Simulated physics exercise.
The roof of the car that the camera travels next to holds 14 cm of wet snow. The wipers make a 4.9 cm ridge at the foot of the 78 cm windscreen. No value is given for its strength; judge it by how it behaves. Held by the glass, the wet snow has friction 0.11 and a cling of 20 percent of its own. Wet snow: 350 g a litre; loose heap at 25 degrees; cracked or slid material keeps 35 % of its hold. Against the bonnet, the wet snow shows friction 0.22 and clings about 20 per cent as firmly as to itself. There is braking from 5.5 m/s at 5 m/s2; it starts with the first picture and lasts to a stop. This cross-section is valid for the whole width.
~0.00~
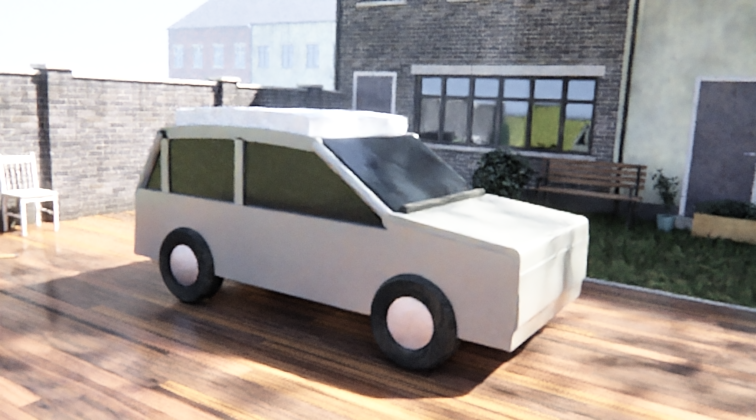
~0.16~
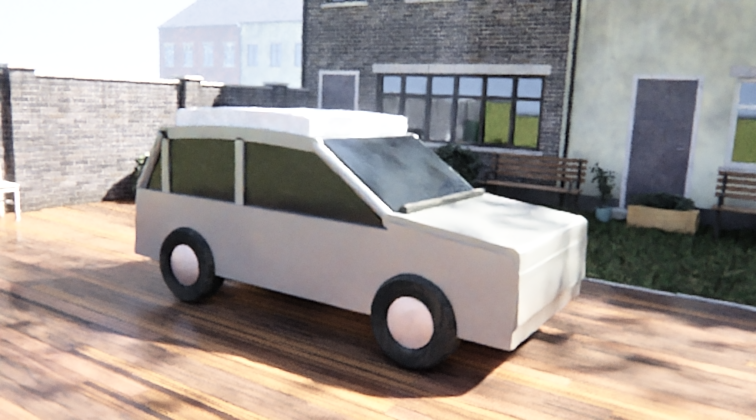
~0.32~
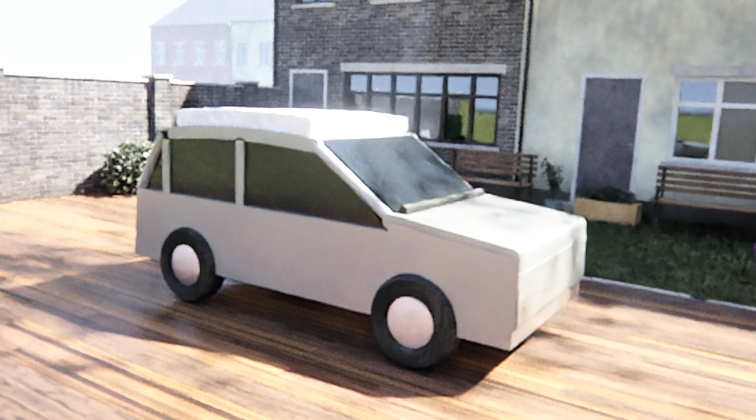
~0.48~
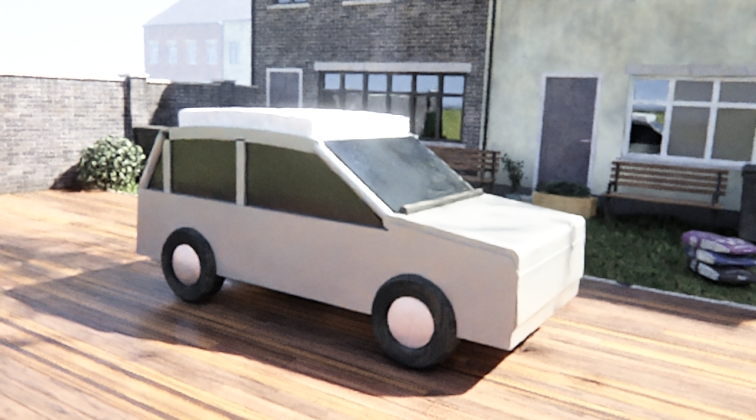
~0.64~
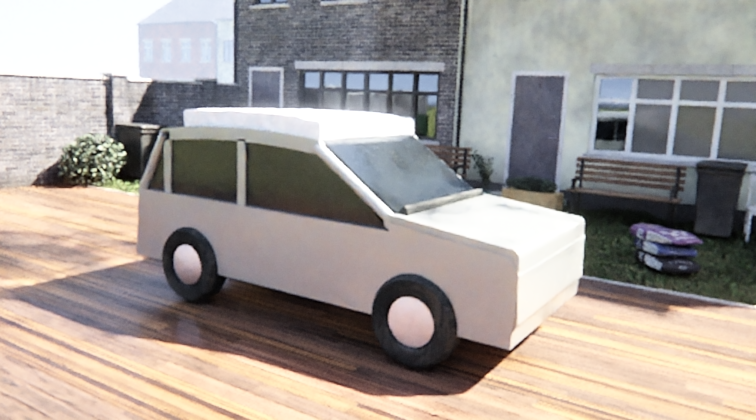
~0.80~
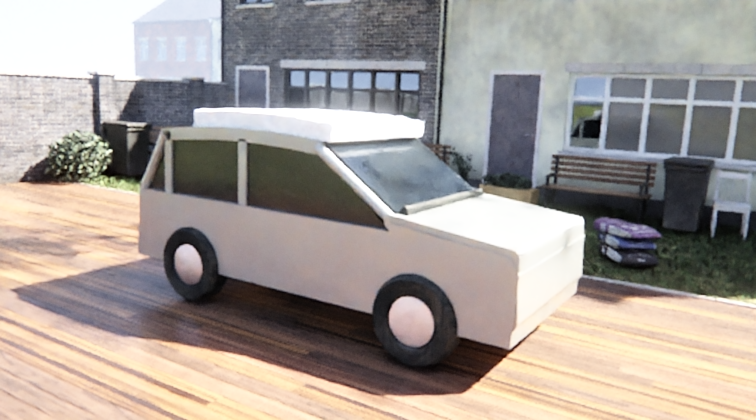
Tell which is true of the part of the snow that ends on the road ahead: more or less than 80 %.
It comes out less.
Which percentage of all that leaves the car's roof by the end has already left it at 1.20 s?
Fraction so far: Roughly 40 %.
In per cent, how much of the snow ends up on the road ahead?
Roughly 16 percent.
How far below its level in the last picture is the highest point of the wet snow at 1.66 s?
5 cm.
After 1.20 s, 55 % of the snow is on the roof, 37 % on the glass, 8 % on the bonnet and none has gone off the nose.
After 1.66 s, 5 % of the snow is on the roof, 51 % on the glass, 40 % on the bonnet and 4 % has gone off the nose.
After 2.13 s, none of the snow is on the roof, 32 % on the glass, 60 % on the bonnet and 7 % has gone off the nose.
After 2.60 s, none of the snow is on the roof, 32 % on the glass, 52 % on the bonnet and 15 % has gone off the nose.
After 3.30 s, none of the snow is on the roof, 32 % on the glass, 52 % on the bonnet and 15 % has gone off the nose.
